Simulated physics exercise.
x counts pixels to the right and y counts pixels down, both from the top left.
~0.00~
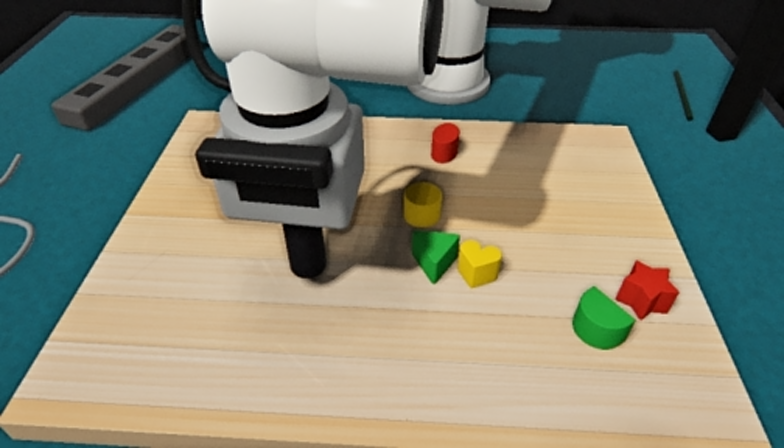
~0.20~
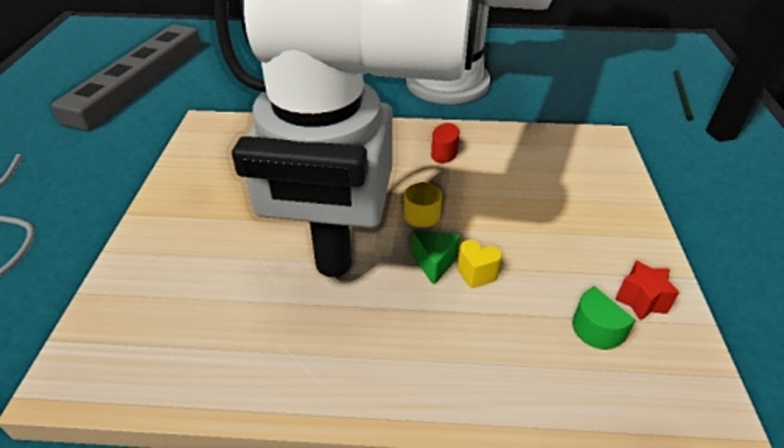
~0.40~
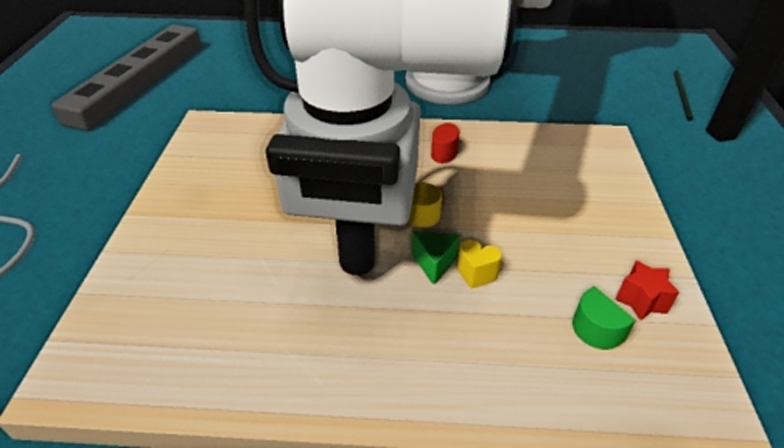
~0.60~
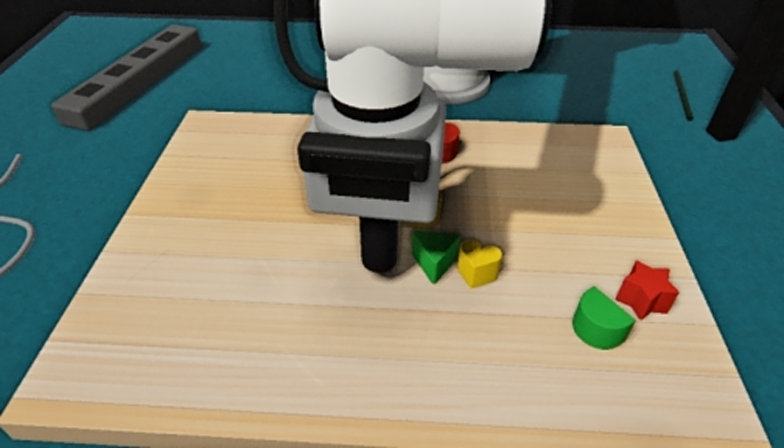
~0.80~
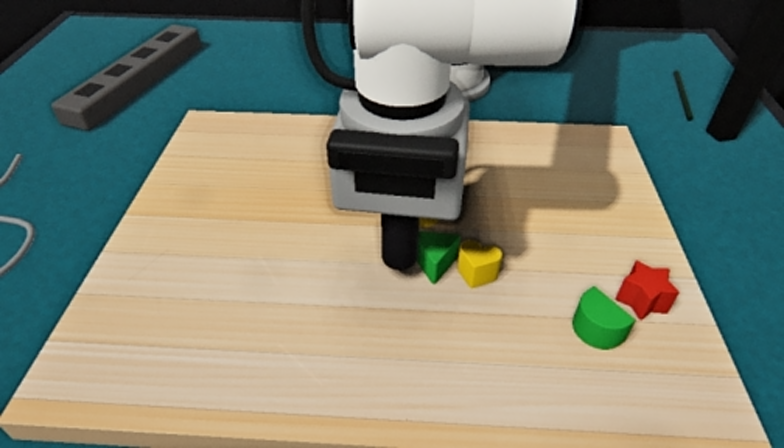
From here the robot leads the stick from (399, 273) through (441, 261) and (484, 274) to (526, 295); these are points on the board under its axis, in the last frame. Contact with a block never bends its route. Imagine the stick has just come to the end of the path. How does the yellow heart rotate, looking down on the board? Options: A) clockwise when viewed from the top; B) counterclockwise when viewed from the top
I'll go with A - clockwise when viewed from the top.
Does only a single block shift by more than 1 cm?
I'd say no.
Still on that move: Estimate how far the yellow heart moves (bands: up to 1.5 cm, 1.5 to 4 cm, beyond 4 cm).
The block shifts more than 4 cm.
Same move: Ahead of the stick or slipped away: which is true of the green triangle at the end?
It will get left beside or behind the stick.
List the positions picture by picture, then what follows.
Tip of the stick at (309, 267), middles of tops, green triangle at (436, 242), yellow heart at (480, 252), green half-round block at (604, 309), in the first frame.
Stick at (334, 266), nothing pushed, in the second frame.
Stick at (357, 264), nothing pushed, in the third frame.
Stick at (379, 261), nothing pushed, in the fourth frame.
Stick at (399, 259), green triangle at (436, 242), yellow heart at (480, 252), green half-round block at (604, 309), in the fifth frame.
One third of the way, stick at (443, 247); green triangle at (474, 232); yellow heart at (495, 253), turned 55° clockwise.
Two thirds of the way, stick at (487, 260); green triangle at (509, 234); yellow heart at (531, 261), turned 80° clockwise.
At the end, stick at (530, 281); green triangle at (514, 235), turned 20° anticlockwise; yellow heart at (567, 268), turned 30° clockwise; green half-round block unmoved.
